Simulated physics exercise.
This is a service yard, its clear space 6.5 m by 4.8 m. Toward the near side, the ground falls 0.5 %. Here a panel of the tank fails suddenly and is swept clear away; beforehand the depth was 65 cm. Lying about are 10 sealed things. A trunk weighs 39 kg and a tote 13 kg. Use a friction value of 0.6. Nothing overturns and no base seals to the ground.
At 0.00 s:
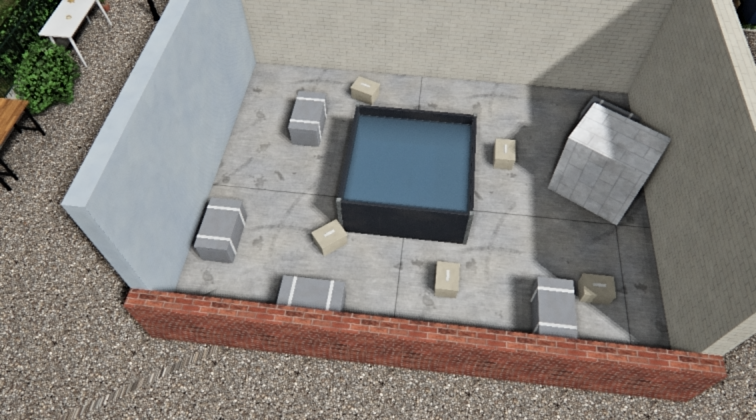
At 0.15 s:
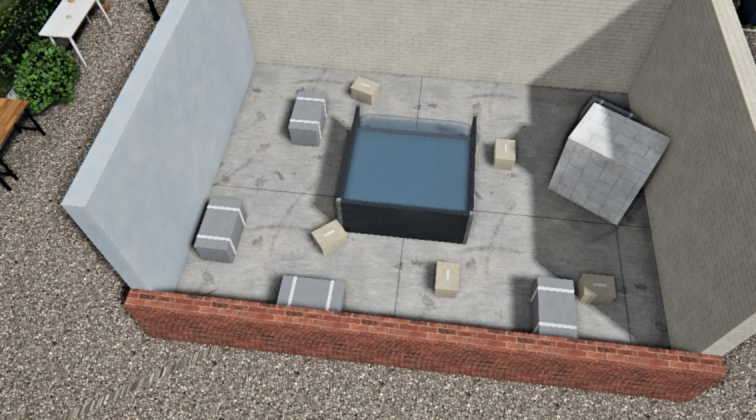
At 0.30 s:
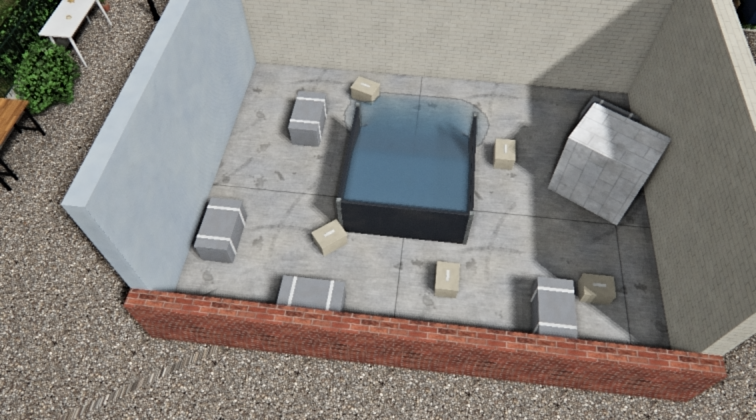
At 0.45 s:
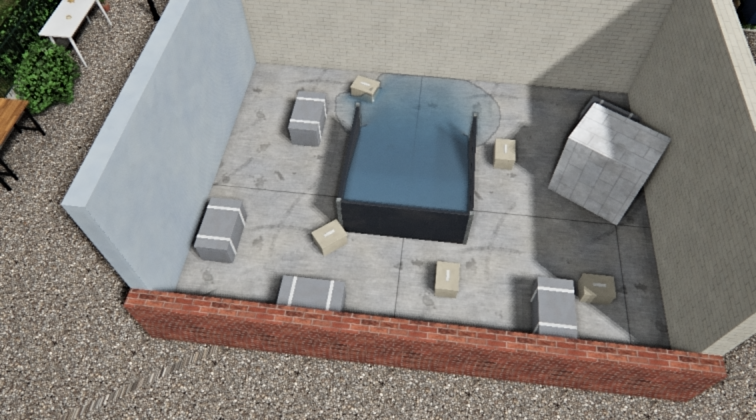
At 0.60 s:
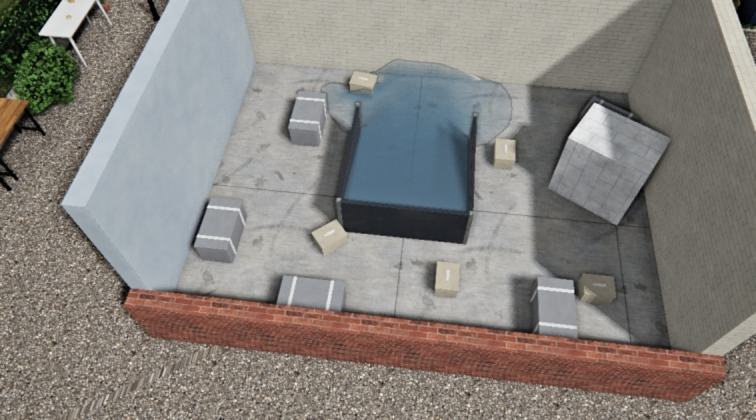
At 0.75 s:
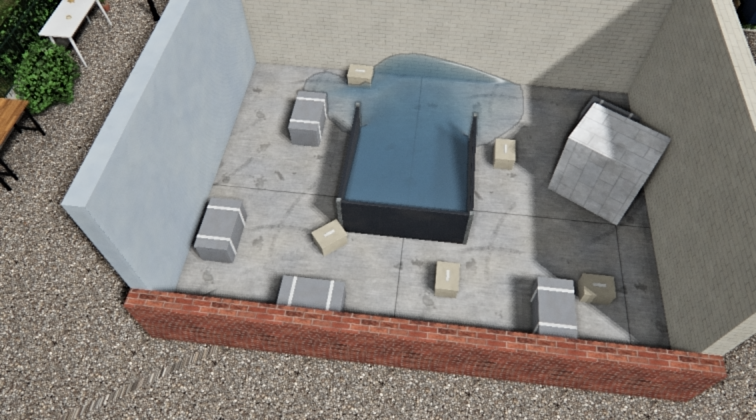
A dark-walled tank of blue water lost its far side, and the water spread out across the concrete toward the back wall, nudging a small tan box a short way backward.
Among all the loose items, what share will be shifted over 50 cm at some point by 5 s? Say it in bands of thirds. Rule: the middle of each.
Lowest of the three bands.
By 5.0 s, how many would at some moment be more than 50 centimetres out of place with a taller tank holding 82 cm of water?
With that change, 4 of them.
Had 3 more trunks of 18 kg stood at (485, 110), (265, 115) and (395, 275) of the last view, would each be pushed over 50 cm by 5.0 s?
Beyond it, beyond it, within it.
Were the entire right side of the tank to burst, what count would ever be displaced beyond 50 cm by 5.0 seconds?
Count: 6.
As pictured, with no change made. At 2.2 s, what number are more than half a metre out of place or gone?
Count then: 1.
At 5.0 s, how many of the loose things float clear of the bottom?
At that time, 1.
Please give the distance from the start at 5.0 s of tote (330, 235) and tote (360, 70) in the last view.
Distances: 10 cm; 200 cm.
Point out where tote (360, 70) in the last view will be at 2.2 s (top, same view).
Position: About (261, 80).
After 1.1 s 1 of 10 are over 50 cm from their spots; 1 afloat.
After 2.2 s 1 of 10 are over 50 cm from their spots; 1 afloat.
After 3.5 s 1 of 10 are over 50 cm from their spots; 1 afloat.
After 5.0 s 1 of 10 are over 50 cm from their spots, and 1 have been at some point; 1 afloat.
